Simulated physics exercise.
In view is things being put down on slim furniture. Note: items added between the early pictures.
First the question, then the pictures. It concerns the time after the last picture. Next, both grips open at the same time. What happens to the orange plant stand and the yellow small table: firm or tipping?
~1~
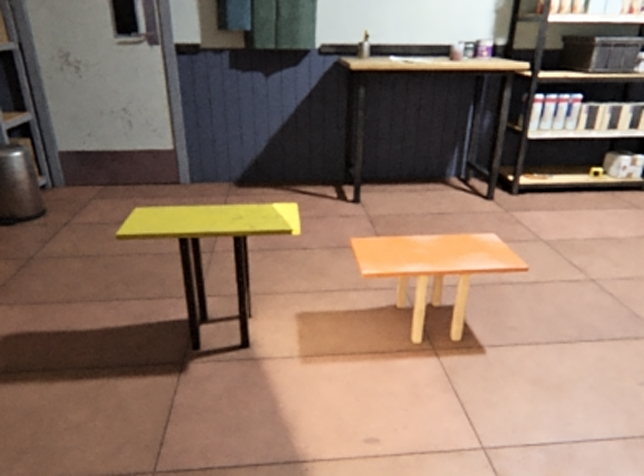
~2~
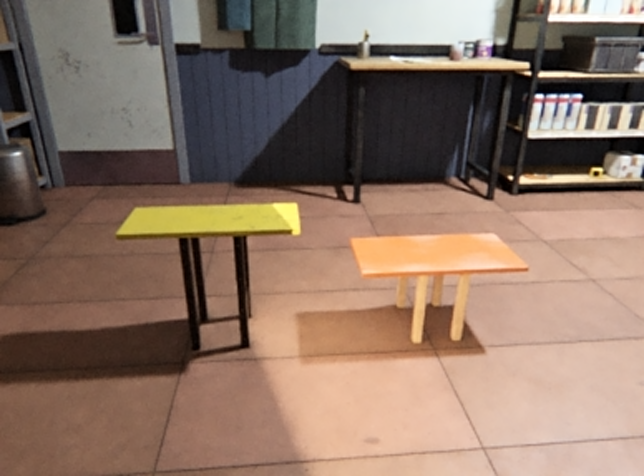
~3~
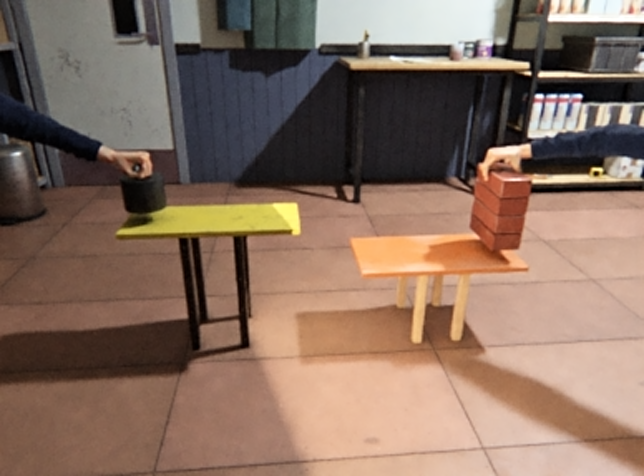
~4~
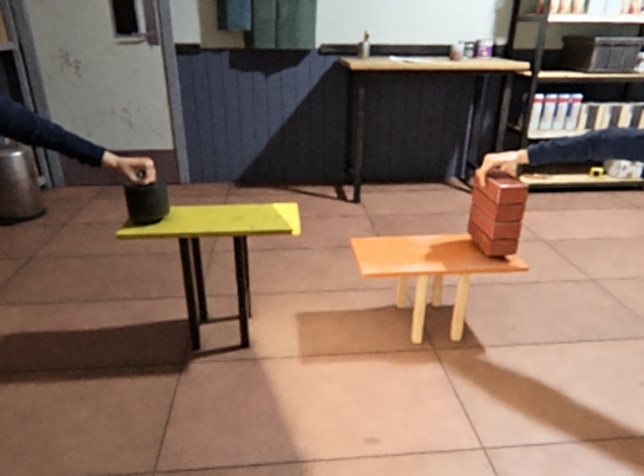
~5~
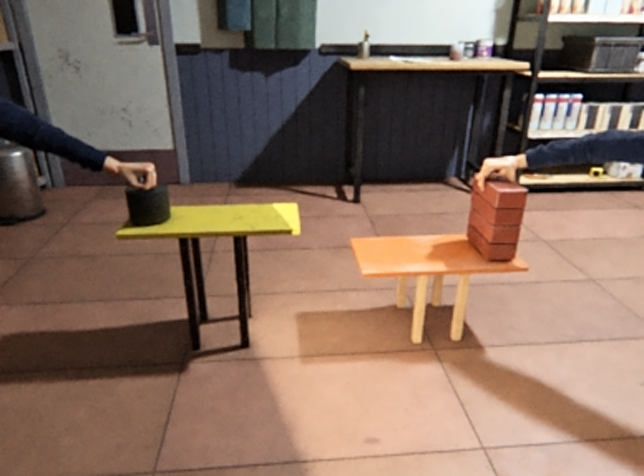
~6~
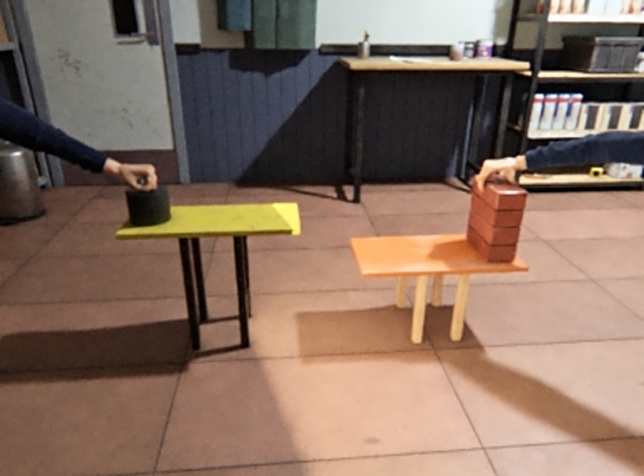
As it turns out, the orange plant stand topples; the yellow small table topples.
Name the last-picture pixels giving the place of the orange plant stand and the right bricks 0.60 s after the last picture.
(505, 262) and (563, 292).
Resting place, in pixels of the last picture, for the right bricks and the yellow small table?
(594, 303) and (84, 273).
Then, 0.60 s later than the last frame, orange plant stand tilted by 57° near (505, 262); yellow small table tilted by 33° near (136, 228).
When it is over, the orange plant stand goes over, near (494, 264); the yellow small table goes over, near (84, 273).
